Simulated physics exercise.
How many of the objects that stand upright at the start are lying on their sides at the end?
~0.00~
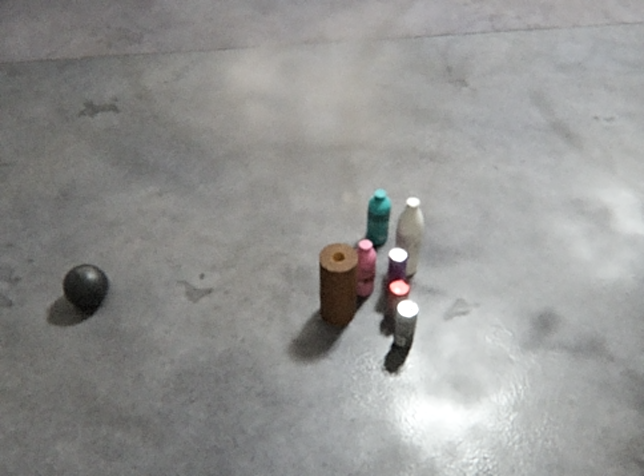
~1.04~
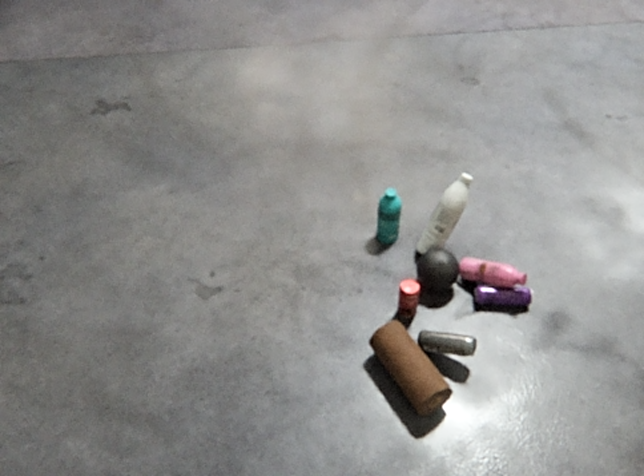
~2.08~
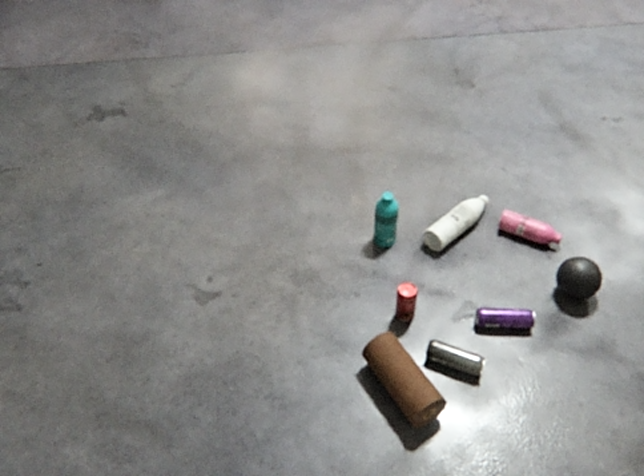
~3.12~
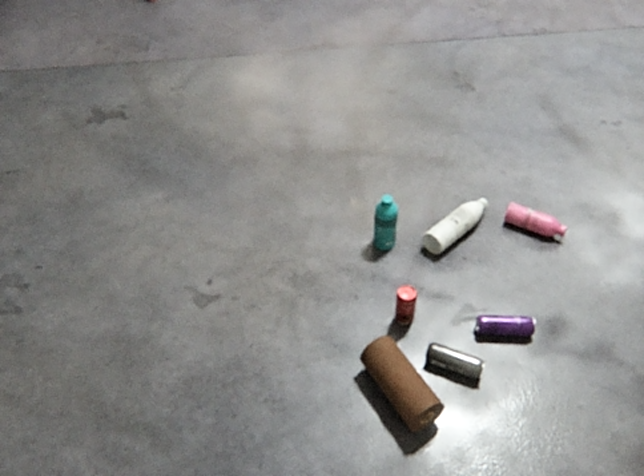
Five of them end up on their sides, namely the brown roll, the grey can, the pink bottle, the purple can and the white bottle.
